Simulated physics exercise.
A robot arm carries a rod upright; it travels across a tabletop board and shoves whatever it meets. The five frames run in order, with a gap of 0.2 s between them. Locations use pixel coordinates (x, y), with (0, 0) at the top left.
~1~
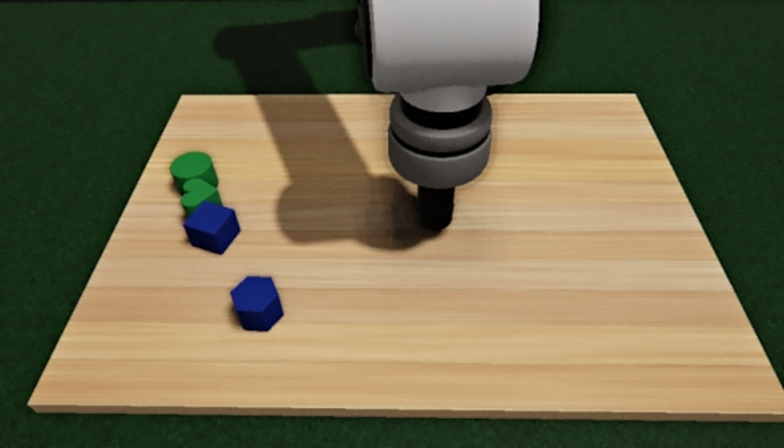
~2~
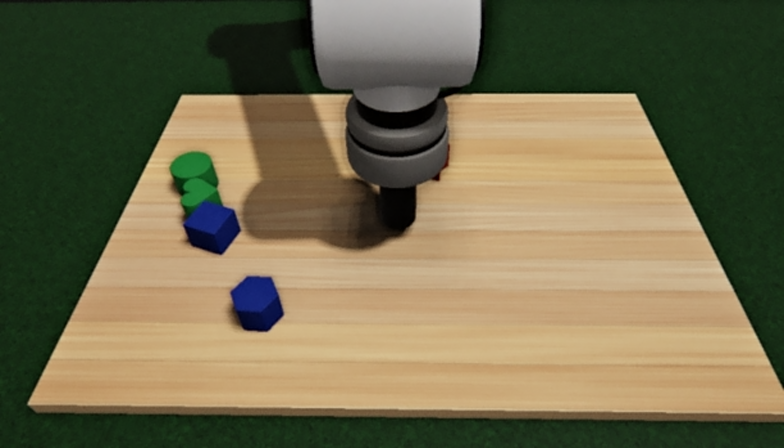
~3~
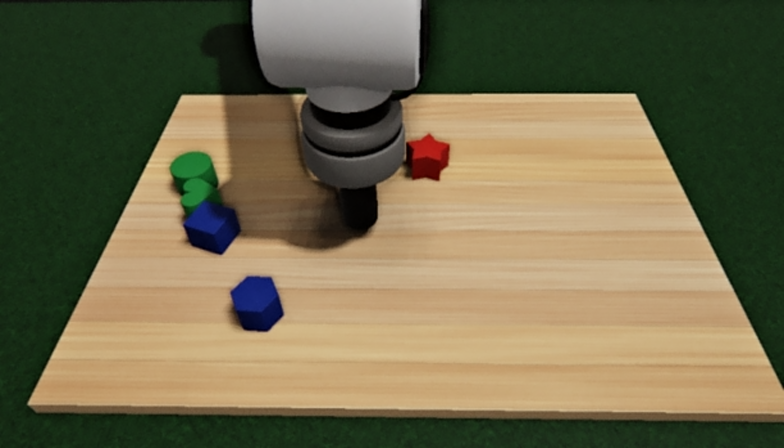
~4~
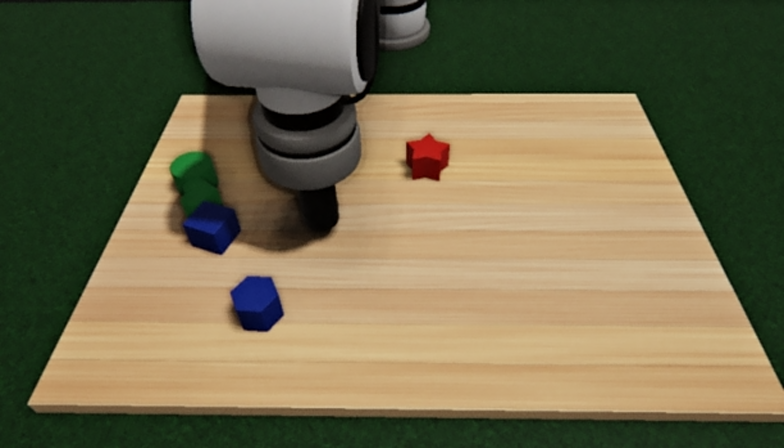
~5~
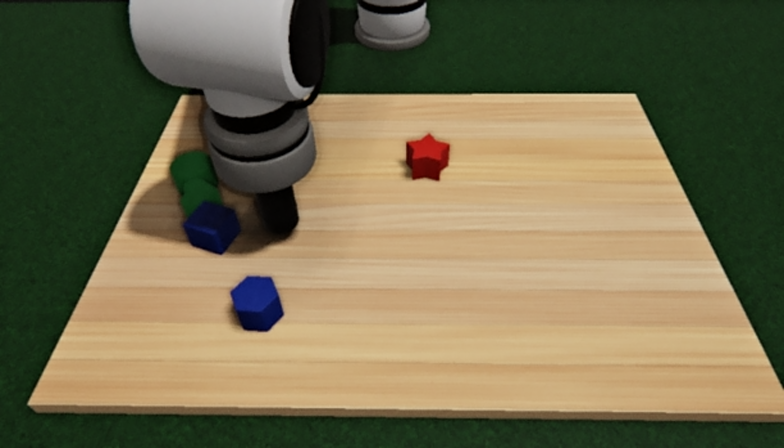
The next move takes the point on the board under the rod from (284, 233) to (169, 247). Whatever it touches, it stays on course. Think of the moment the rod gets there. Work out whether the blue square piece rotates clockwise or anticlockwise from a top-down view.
From overhead, the rotation is counterclockwise.
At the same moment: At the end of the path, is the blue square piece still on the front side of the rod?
Yes, that is what happens.
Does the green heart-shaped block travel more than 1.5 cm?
The answer is no.
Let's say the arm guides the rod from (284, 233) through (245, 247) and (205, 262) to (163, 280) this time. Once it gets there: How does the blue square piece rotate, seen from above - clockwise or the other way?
Looking down, my answer is that the blue square piece rotates clockwise.
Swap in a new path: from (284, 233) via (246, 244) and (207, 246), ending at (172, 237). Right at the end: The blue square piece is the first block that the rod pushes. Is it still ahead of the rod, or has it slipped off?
It sits in front of the rod.
What follows on the original path. One third of the way, rod (243, 227); green heart-shaped block (193, 190), turned 15° clockwise; blue square piece (200, 217).
Two thirds of the way, rod (204, 232); green heart-shaped block (189, 191), turned 25° clockwise; blue square piece (161, 223), turned 15° anticlockwise.
At the end, rod (164, 236); green round block in place; green heart-shaped block (189, 191), turned 25° clockwise; blue square piece (121, 227), turned 20° anticlockwise.
